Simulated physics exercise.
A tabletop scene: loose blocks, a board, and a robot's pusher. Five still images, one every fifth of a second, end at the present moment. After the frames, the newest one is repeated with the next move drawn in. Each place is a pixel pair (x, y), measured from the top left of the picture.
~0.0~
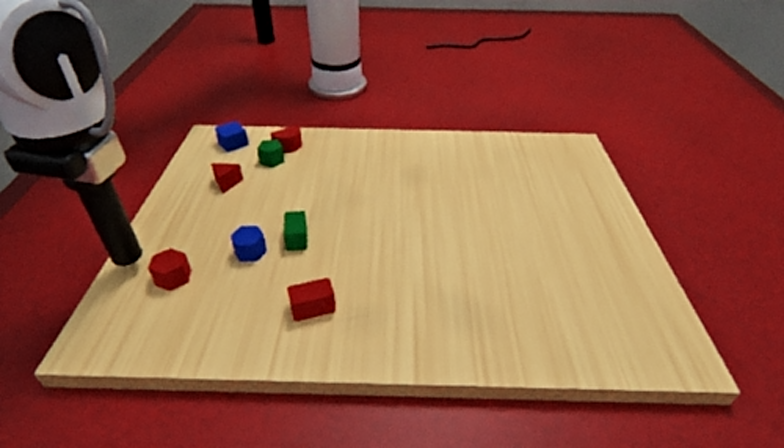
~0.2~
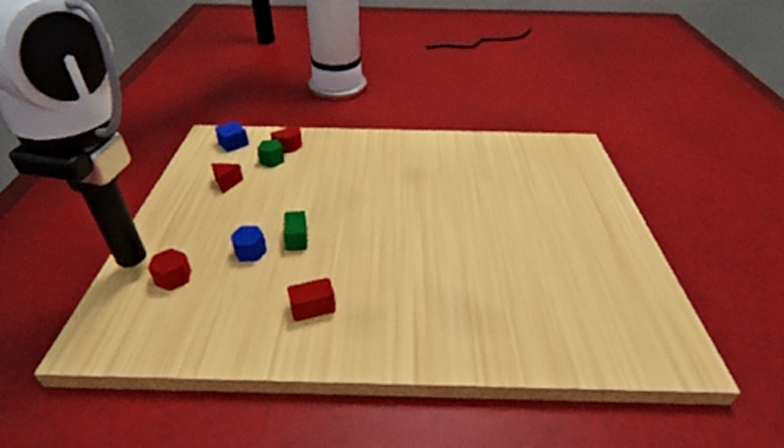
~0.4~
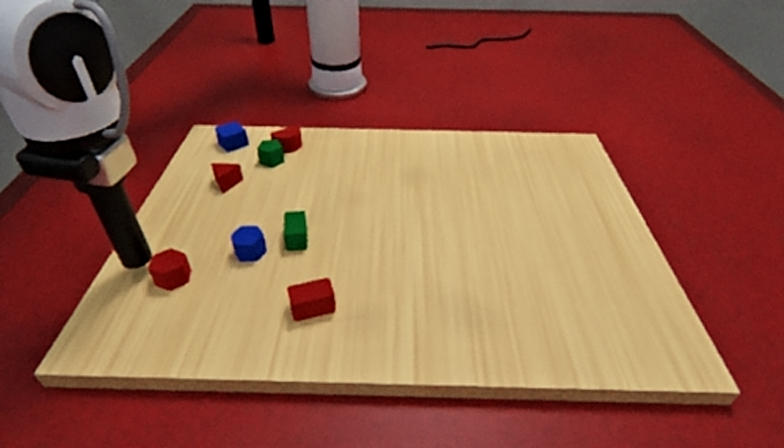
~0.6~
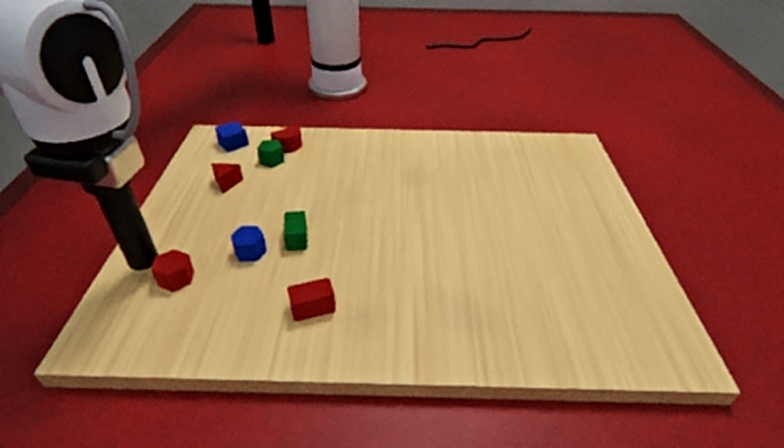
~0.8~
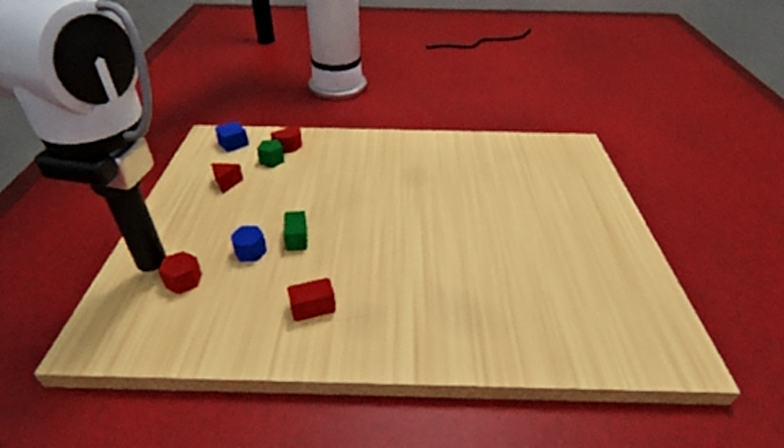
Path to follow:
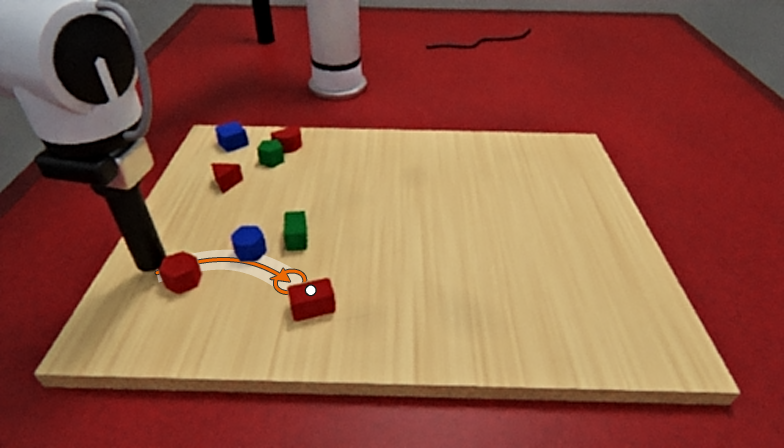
The robot's black pusher edged right across the wooden board until it met the red hexagonal block, then nudged it slightly to the right, while the other red, blue and green blocks stayed still.
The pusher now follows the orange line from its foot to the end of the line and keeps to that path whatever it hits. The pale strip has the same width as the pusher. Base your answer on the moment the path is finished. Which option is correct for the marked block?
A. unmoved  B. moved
A.
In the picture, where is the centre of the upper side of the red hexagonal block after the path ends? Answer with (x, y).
By then it is at (203, 265).
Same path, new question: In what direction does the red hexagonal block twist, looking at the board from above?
It goes round the way clock hands do.
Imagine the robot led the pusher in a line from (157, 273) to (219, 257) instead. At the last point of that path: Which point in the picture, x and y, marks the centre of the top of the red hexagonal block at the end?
(201, 264)
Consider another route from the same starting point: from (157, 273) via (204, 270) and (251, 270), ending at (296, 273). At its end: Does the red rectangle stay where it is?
The answer is yes.
Path on the board, from (157, 273) over (207, 261) and (253, 263) to (290, 282); the dot is on the red rectangle.
The first path, step by step. One third of the way, pusher (205, 249); red hexagonal block (202, 265), turned 80° clockwise.
Two thirds of the way, pusher (250, 253); red hexagonal block (203, 265), turned 85° clockwise; blue hexagonal block (274, 232), turned 20° anticlockwise; green rectangle (299, 221), turned 15° anticlockwise.
At the end, pusher (288, 271); red hexagonal block (203, 265), turned 85° clockwise; blue hexagonal block (278, 233), turned 35° anticlockwise; green rectangle (301, 220), turned 20° anticlockwise; red rectangle in place.
